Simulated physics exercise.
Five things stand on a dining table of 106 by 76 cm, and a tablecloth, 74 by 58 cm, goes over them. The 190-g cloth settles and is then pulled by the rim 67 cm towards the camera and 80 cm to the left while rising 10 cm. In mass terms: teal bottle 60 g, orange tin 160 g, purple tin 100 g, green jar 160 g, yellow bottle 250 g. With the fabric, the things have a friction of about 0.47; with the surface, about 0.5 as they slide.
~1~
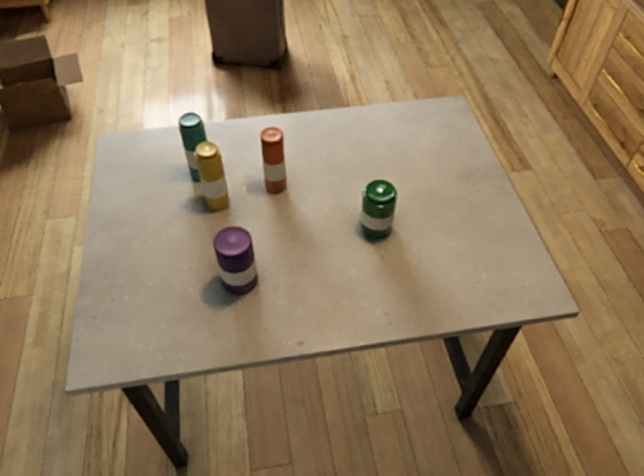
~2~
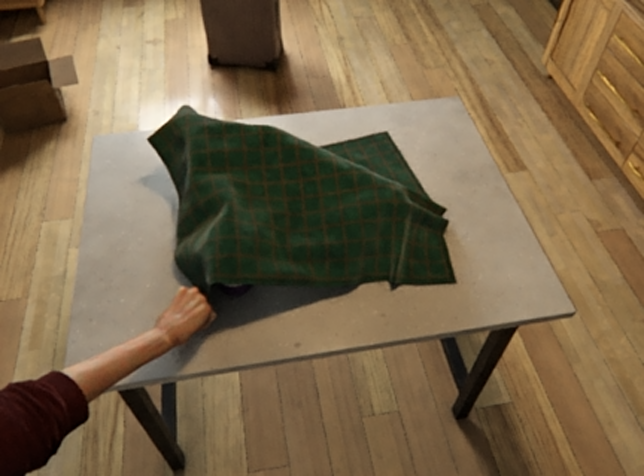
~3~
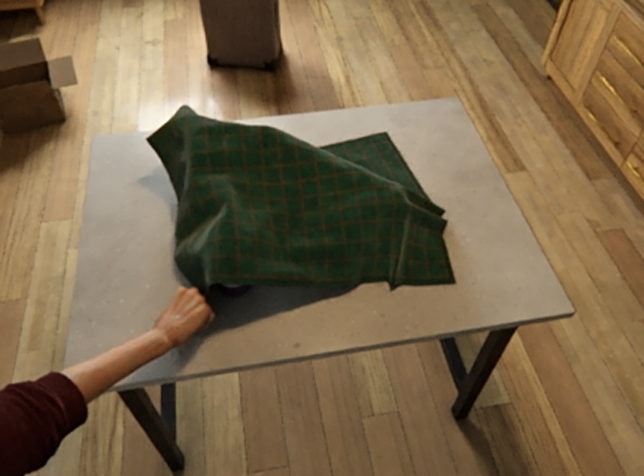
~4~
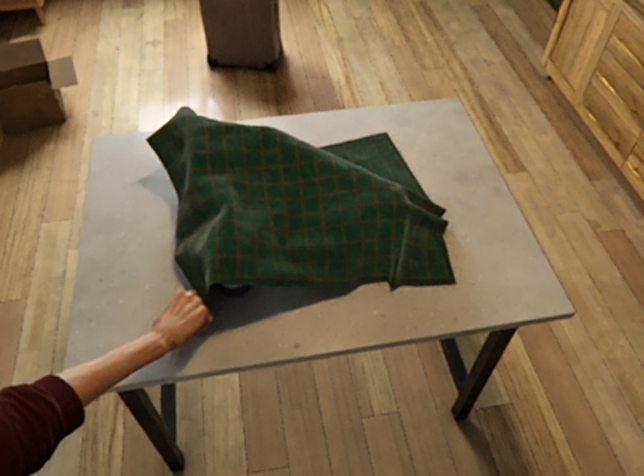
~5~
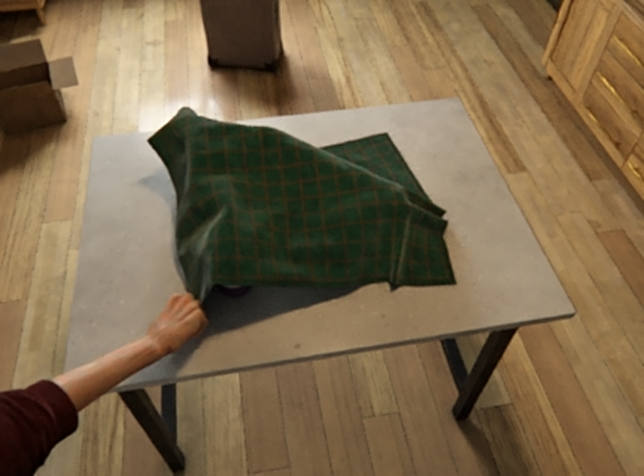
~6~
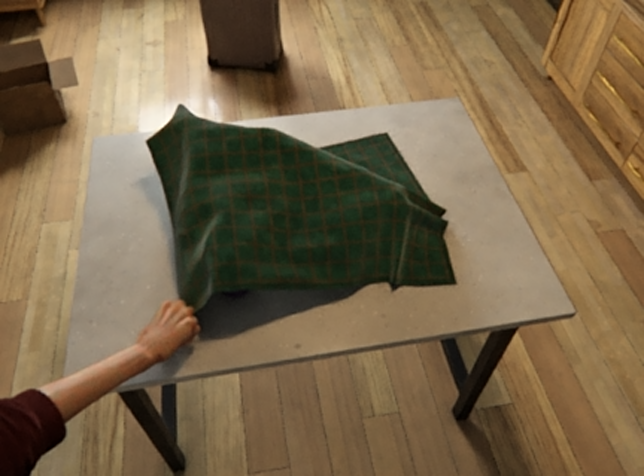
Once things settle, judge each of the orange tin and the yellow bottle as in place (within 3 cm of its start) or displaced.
Orange tin: Displaced. Yellow bottle: Displaced.
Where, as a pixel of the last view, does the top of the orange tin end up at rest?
Resting point is at approximately (243, 208).
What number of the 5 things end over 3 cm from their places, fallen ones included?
My count is 5.
Next, middle of the tablecloth at (243, 245); orange tin on its side, 11 cm off its start, yellow bottle 4 cm off its start, teal bottle on its side, 12 cm off its start.
Then, middle of the tablecloth at (120, 359); yellow bottle on its side, 12 cm off its start, orange tin on its side, 11 cm off its start, teal bottle on its side, 13 cm off its start.
After that, middle of the tablecloth at a place out of view; yellow bottle on its side, 12 cm off its start at (177, 228), orange tin on its side, 11 cm off its start at (243, 208), purple tin on its side, 14 cm off its start at (214, 329).
Later, middle of the tablecloth at a place out of view; yellow bottle on its side, 12 cm off its start, orange tin on its side, 11 cm off its start, purple tin on its side, 15 cm off its start.
At the end, middle of the tablecloth at a place out of view; yellow bottle on its side, 12 cm off its start at (177, 228), orange tin on its side, 11 cm off its start at (243, 208), purple tin on its side, 15 cm off its start at (220, 336), teal bottle on its side, 13 cm off its start at (176, 205).
